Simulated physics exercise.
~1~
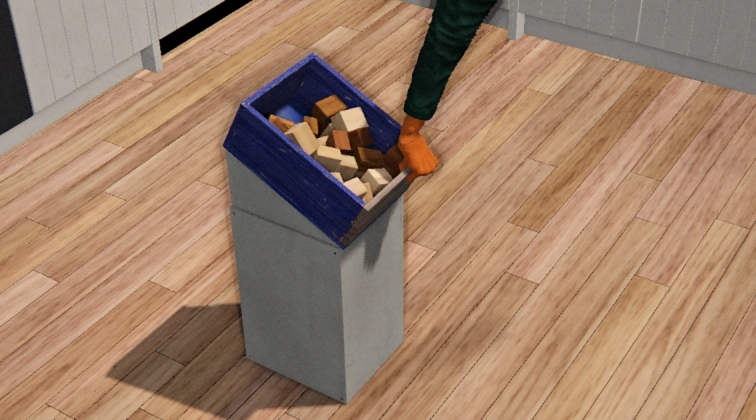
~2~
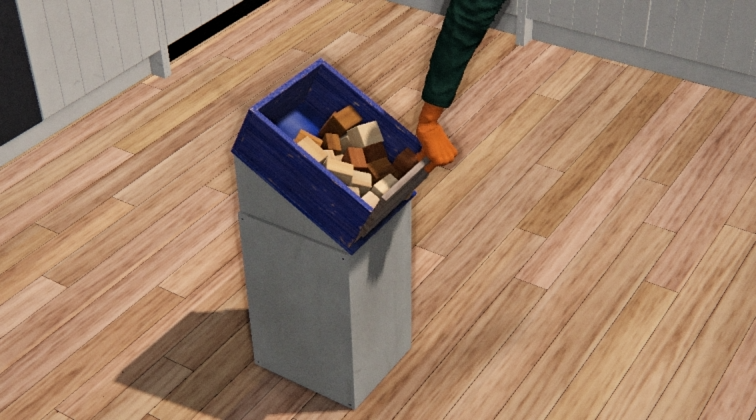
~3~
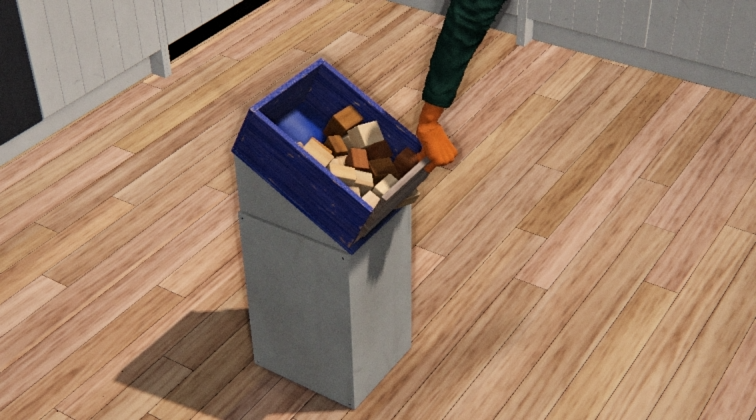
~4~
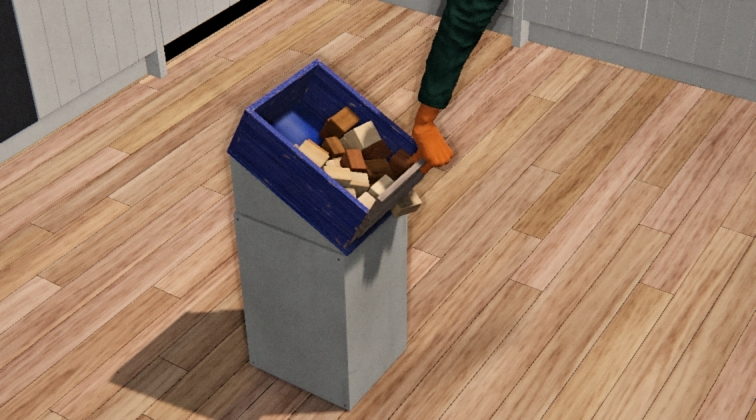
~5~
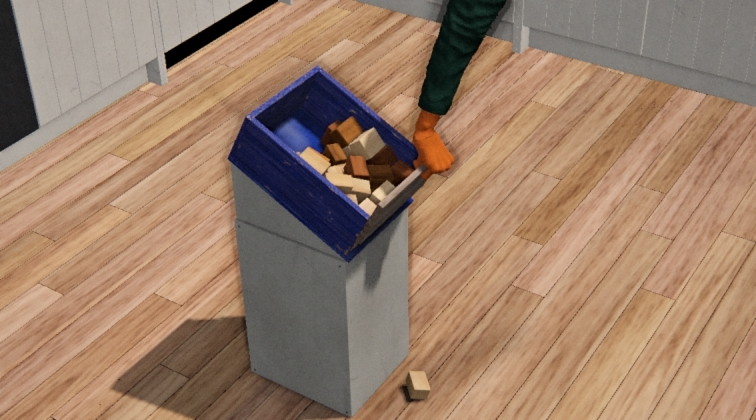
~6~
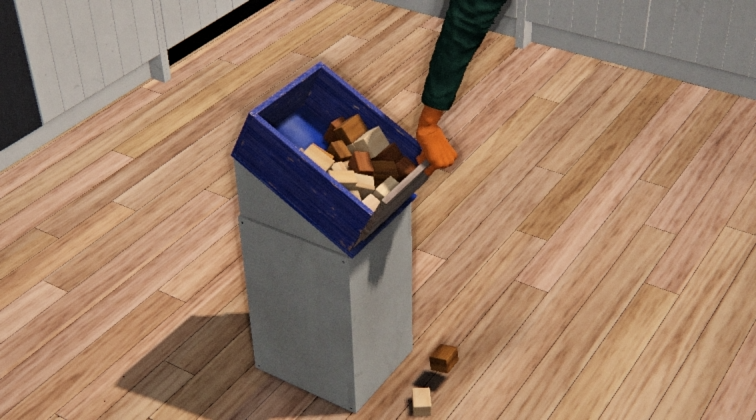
A blue bin's gate is raised by hand, and two wooden blocks fall out.
